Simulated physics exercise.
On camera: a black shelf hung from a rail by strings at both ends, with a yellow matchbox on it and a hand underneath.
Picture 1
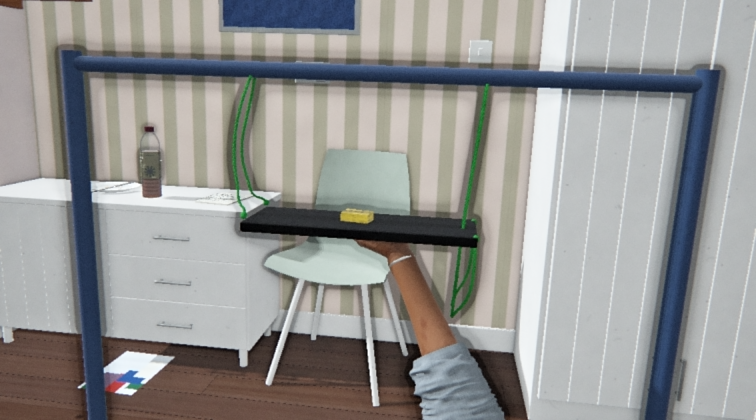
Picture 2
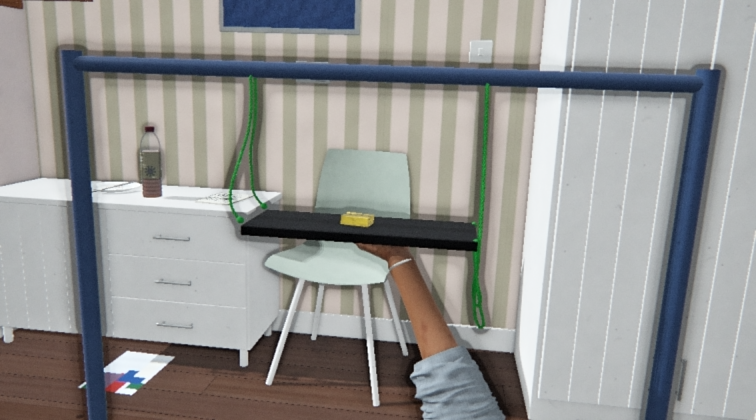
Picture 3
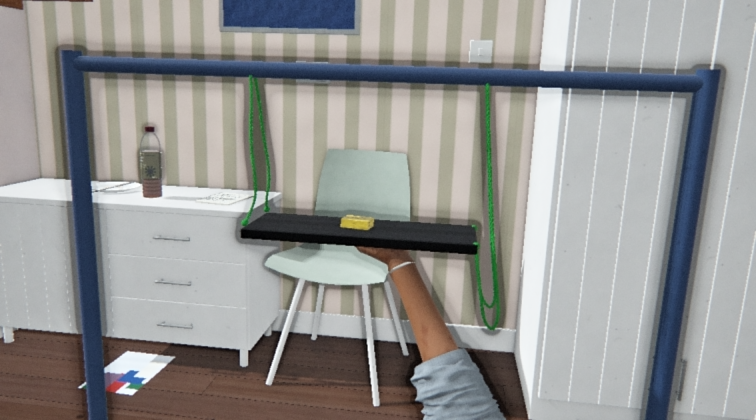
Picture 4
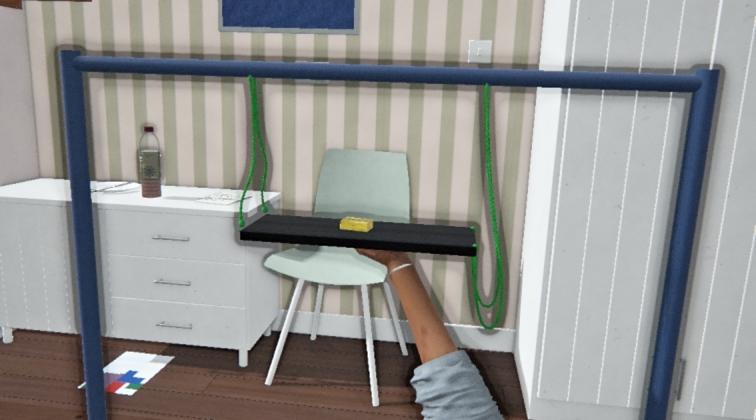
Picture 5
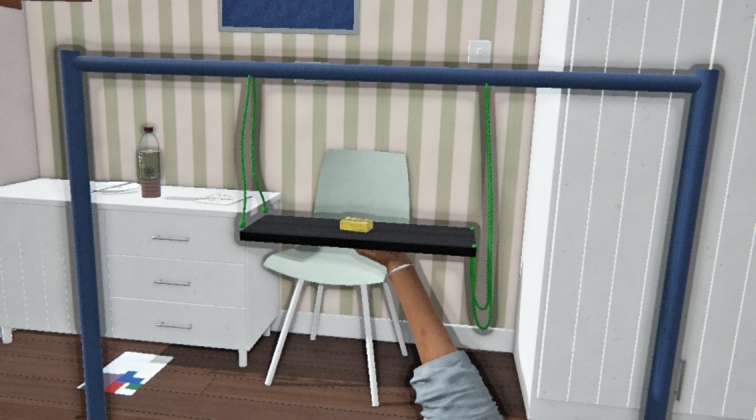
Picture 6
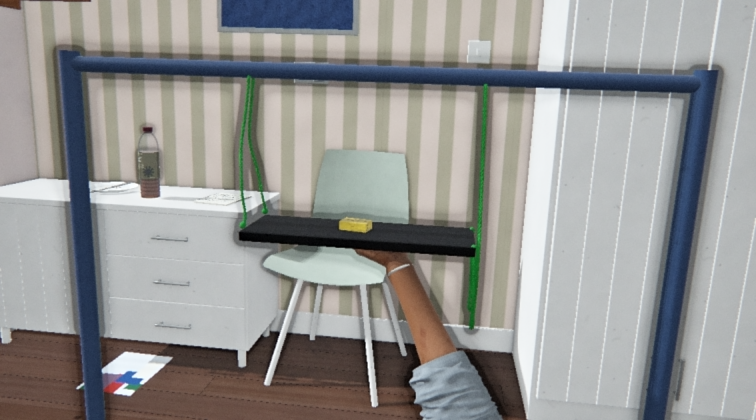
A hand held up a black shelf with a small yellow box on it, under a blue rail, and the shelf barely moved while the slack green strings at both ends swayed and shifted.
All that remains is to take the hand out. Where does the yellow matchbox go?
In the end the yellow matchbox tumbles from the right end.
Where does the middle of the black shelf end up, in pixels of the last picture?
Near (328, 306).
Then, 0.78 s past the final frame, board tipped 34° down to the right; matchbox on the floor.
Then, 1.40 s past the final frame, board tipped 42° down to the right; matchbox on the floor.
When it is over, board tipped 47° down to the right; matchbox on the floor. The yellow matchbox is shed rightwards.
